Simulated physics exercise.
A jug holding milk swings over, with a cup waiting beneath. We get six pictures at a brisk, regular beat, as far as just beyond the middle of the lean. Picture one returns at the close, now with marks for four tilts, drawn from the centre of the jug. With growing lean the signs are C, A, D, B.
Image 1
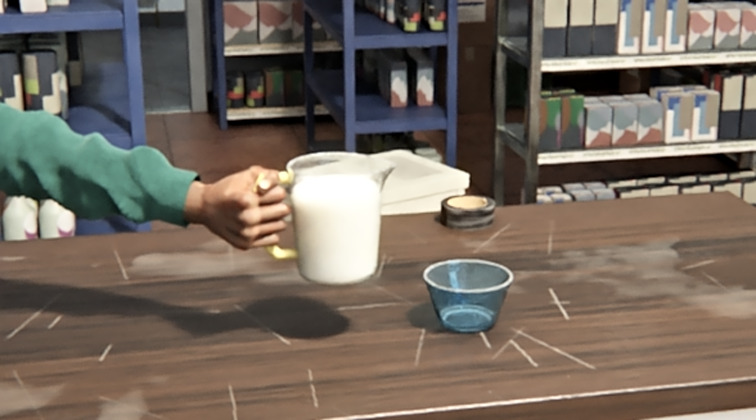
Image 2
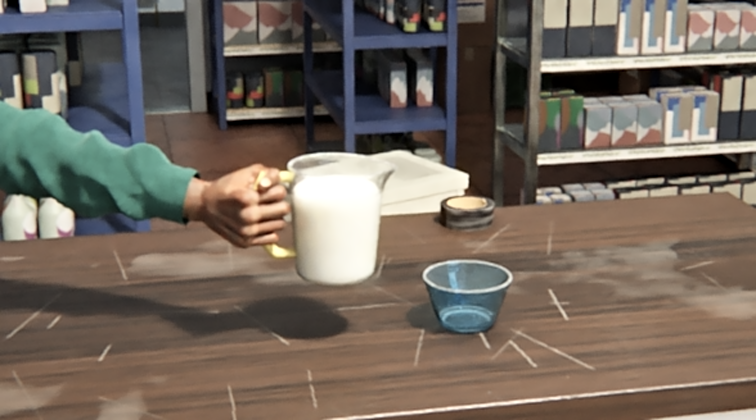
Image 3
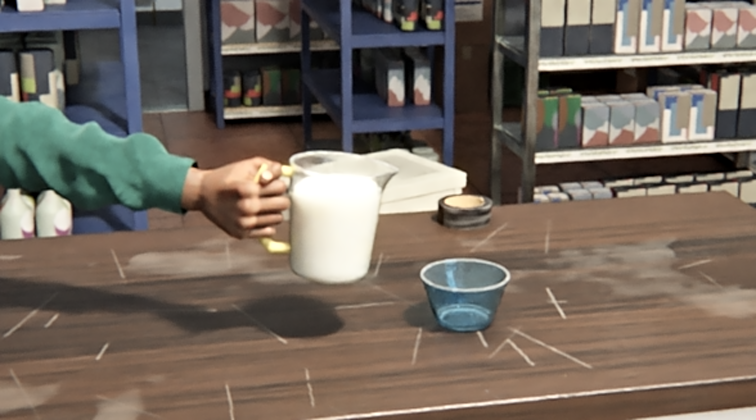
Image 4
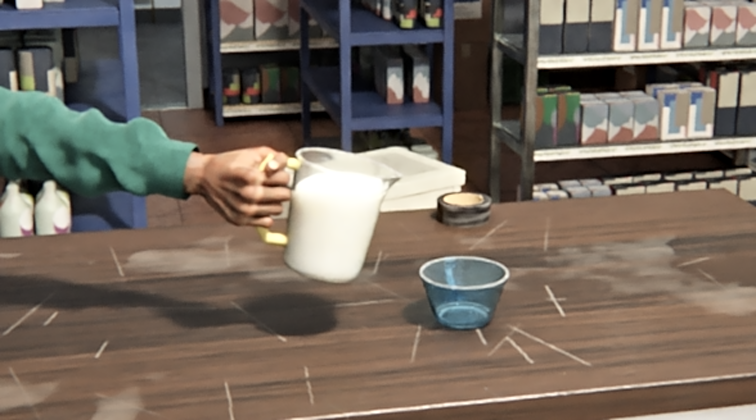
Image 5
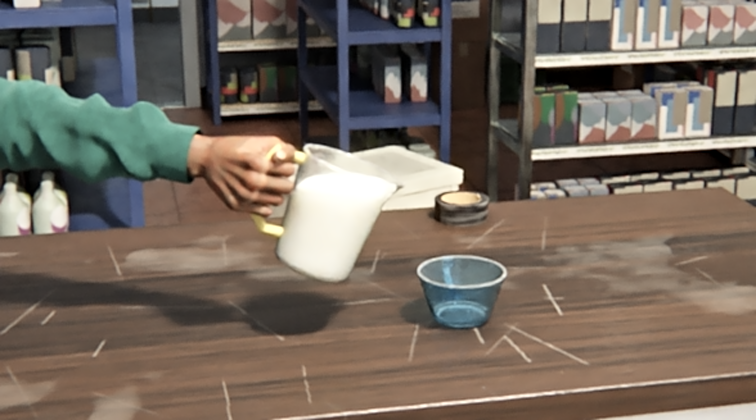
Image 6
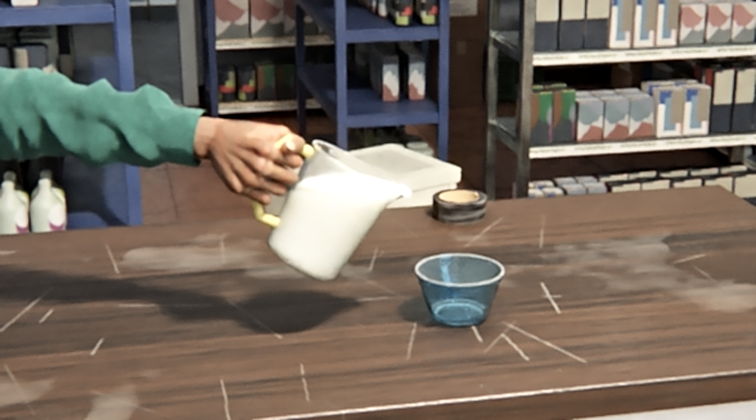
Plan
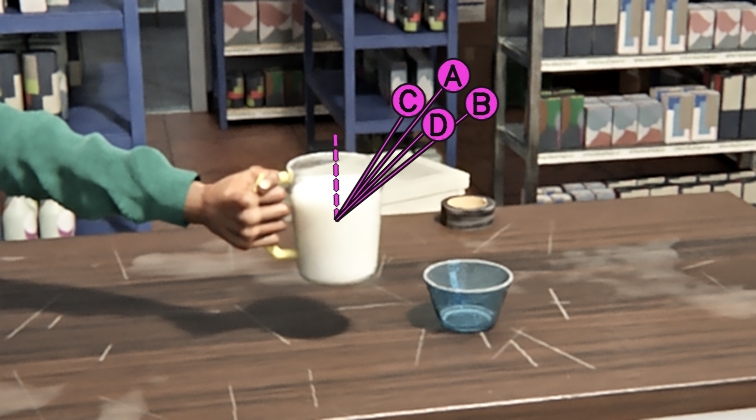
The footage shows a hand in a green sleeve holding a clear jug of milk above a wooden table, left of a small blue cup, then steadily tilting it rightward until the milk reaches the lip.
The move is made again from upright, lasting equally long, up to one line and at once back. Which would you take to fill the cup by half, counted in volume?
Use line D.
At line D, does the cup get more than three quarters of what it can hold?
No.
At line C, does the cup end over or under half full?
Under half.
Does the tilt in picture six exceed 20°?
Yes, it does.
On the marked copy, A at (442, 88); B at (467, 114); C at (402, 117); D at (422, 133).
With A, the cup ends with about 29 % of what it can hold.
With B, the cup ends with about 66 % of what it can hold.
With C, the cup ends with about 14 % of what it can hold.
With D, the cup ends with about 46 % of what it can hold.
